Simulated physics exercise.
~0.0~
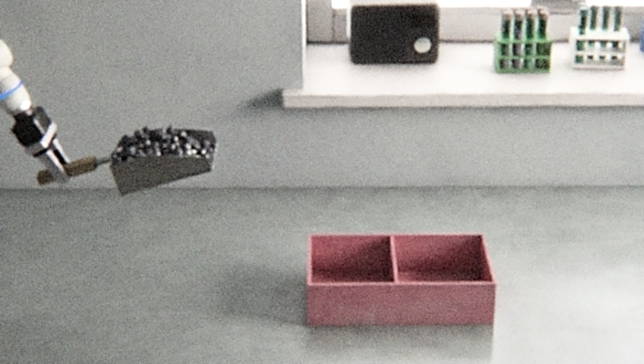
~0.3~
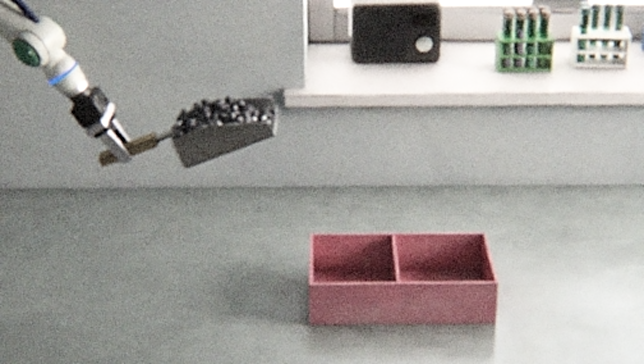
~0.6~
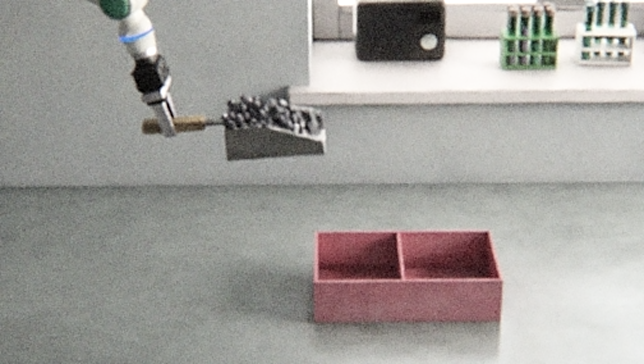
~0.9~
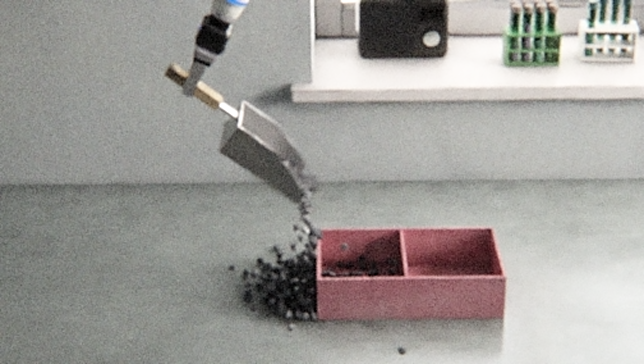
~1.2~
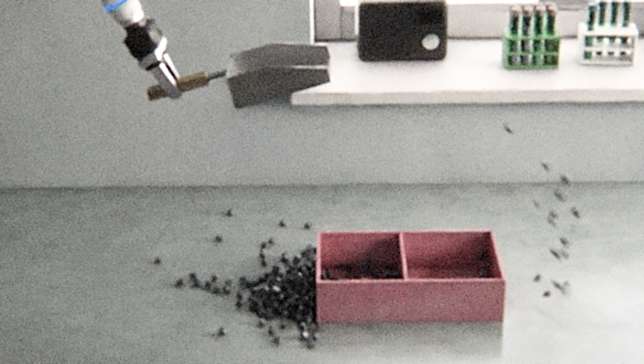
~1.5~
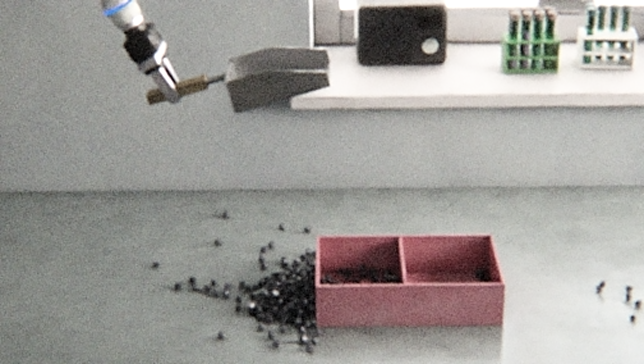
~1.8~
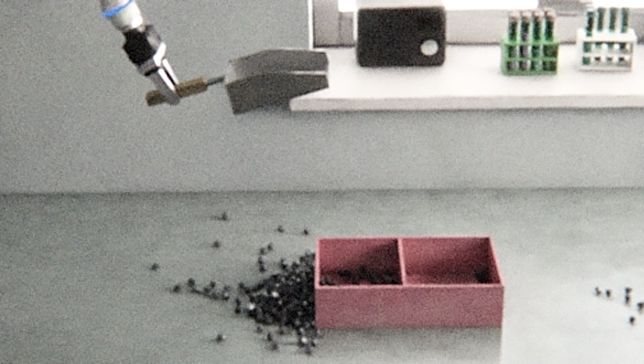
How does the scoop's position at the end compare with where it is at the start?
At the start the scoop is over at the far left, in front of the plain wall. By the end it is farther right and higher up, with its front edge overlapping the left end of the windowsill.
